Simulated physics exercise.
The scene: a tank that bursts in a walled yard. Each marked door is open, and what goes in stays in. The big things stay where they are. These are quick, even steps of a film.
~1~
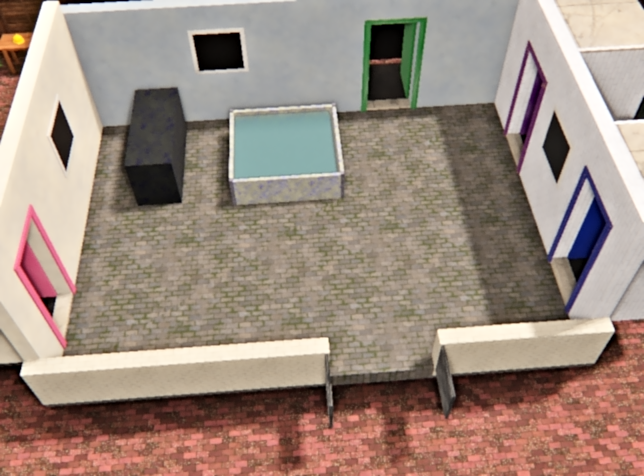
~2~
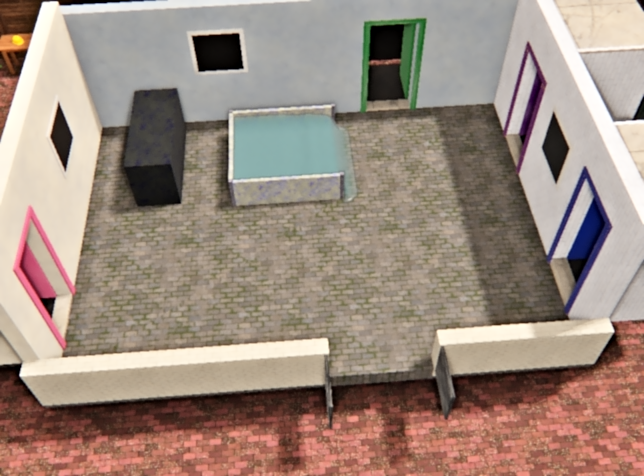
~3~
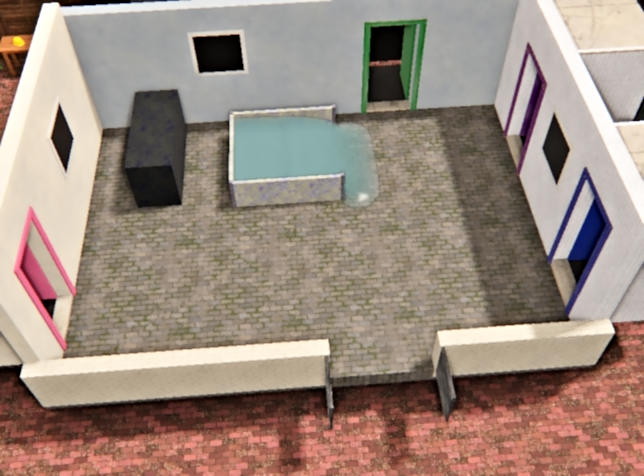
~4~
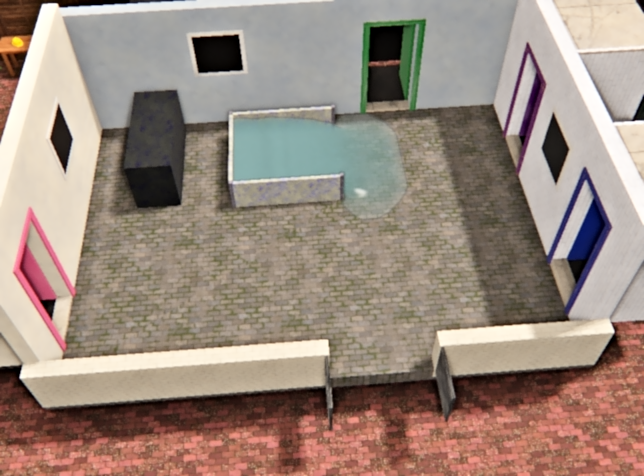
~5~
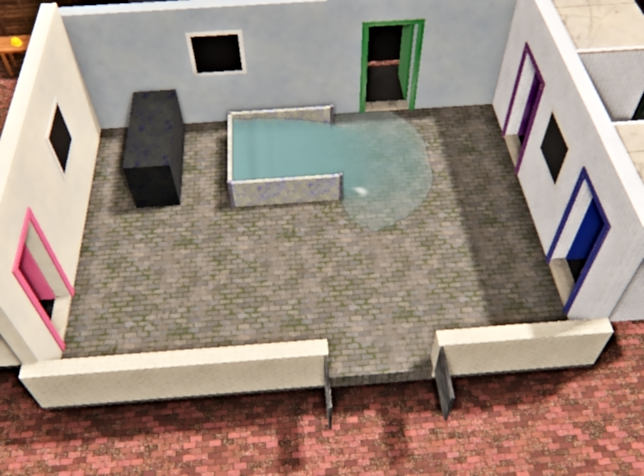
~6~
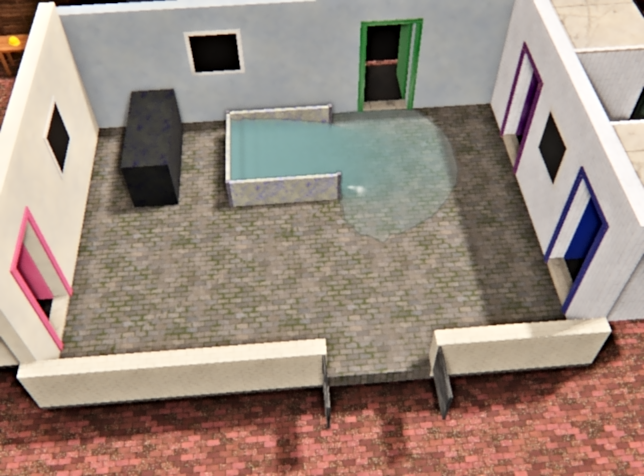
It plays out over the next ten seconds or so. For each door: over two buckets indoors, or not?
In the end: The pink door holds within the limit; the green door floods; the purple door floods; the blue door holds within the limit.
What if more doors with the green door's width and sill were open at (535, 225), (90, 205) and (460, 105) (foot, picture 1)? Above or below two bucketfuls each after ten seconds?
One after the other: Is over, takes less, takes more.
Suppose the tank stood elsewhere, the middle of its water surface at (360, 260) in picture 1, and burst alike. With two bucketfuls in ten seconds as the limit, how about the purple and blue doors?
The purple door is under; the blue door goes over.
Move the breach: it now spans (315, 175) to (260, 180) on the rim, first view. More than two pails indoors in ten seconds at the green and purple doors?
Then: Green door lets less in, purple door stays under.
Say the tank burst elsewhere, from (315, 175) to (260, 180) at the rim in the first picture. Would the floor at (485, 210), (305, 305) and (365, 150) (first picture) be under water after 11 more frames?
In that order: Not flooded, wet, clear.
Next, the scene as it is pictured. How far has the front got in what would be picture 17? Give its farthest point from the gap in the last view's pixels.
Around (548, 277).
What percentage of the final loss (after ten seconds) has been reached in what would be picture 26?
Close to 60 %.
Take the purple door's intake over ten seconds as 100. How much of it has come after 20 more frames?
About 80 per cent.
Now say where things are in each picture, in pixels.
The first picture shows the water tank at (285, 144) is whole and still.
In the second picture, water pours out at (336, 155) and has run to (349, 198).
In the third picture, water pours out at (336, 158) and has run to (366, 203).
In the fourth picture, water pours out at (335, 158) and has run to (395, 201).
In the fifth picture, the front is at (425, 191), out from the gap at (334, 158).
In the sixth picture, the front is at (445, 141), out from the gap at (333, 158).
A moment on, water covers 25 % of the floor; the pink door not reached, the green door under two buckets in, the purple door under two buckets in, the blue door not reached.
Next, water covers 30 % of the floor; the pink door not reached, the green door over two buckets in, the purple door far over two buckets in, the blue door not reached.
Then, water covers 35 % of the floor; the pink door not reached, the green door over two buckets in, the purple door far over two buckets in, the blue door wet at the sill, nothing in.
Later, water covers 50 % of the floor; the pink door not reached, the green door over two buckets in, the purple door far over two buckets in, the blue door wet at the sill, nothing in.
In the end, water covers 85 % of the floor; the pink door wet at the sill, nothing in, the green door over two buckets in, the purple door far over two buckets in, the blue door wet at the sill, nothing in.
